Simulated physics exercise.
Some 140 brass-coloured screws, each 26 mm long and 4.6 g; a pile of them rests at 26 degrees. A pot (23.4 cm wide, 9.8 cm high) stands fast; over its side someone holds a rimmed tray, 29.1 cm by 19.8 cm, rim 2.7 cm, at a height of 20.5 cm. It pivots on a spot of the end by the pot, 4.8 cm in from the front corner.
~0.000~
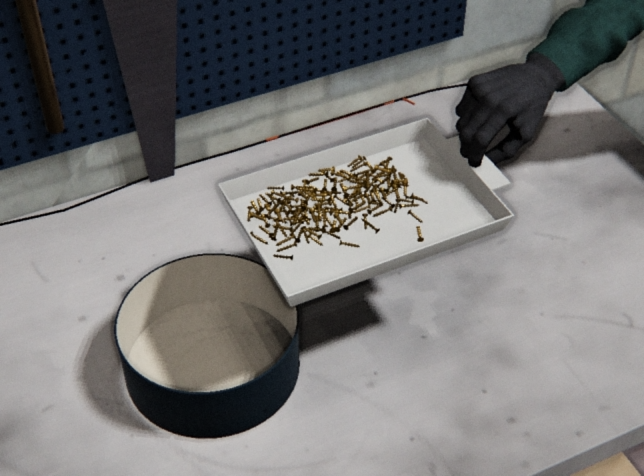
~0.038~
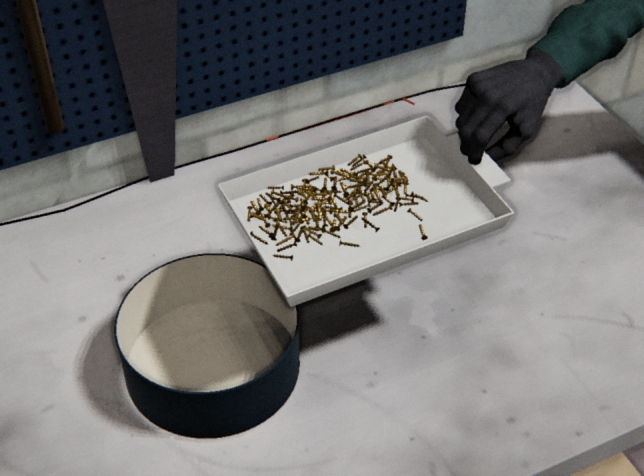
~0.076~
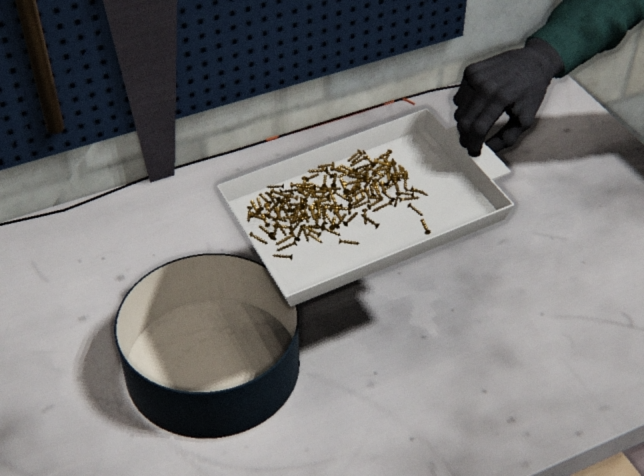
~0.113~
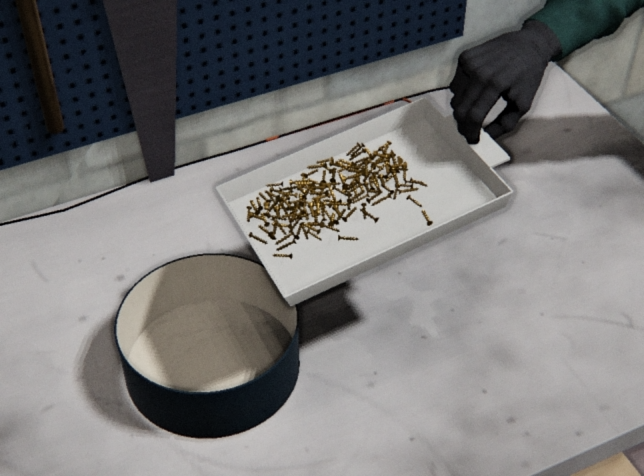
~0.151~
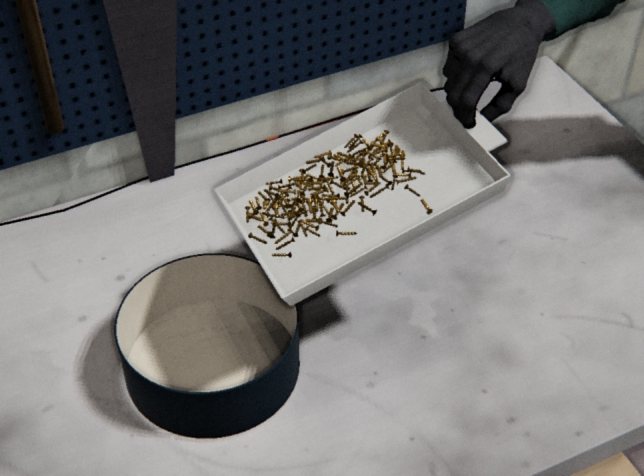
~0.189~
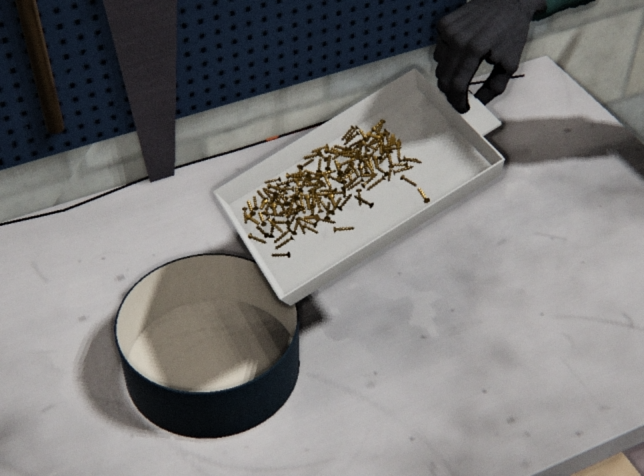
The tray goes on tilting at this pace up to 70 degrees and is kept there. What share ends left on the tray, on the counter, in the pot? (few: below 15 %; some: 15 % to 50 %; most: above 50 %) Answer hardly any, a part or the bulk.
Left on the tray: A part; on the counter: Hardly any; in the pot: The bulk.
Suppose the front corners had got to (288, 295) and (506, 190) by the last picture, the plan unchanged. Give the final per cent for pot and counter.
Pot 35, counter 10.
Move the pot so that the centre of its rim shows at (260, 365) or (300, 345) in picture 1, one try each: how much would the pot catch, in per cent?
Some 15 and 5 per cent.
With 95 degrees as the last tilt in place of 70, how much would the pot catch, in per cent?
It would be near 100 per cent.
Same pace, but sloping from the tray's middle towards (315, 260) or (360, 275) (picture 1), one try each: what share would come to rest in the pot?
Some 45 and 0 per cent.
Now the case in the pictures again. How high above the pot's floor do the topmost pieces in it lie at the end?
Roughly 1.5 cm.
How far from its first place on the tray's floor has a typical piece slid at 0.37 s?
Some 2 cm.
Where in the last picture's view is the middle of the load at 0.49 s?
Near (253, 205).
Then, at 0.37 s, tilt 46 degrees; the tray holds 100 %, the pot 0 %.
Then, at 0.49 s, tilt 63 degrees; the tray holds 100 %, the pot 0 %.
Then, at 0.74 s, tilt 70 degrees; the tray holds 40 %, the pot 40 %.
In the end, at 1.8 s, tray 35 %, counter 0 %, pot 65 %.
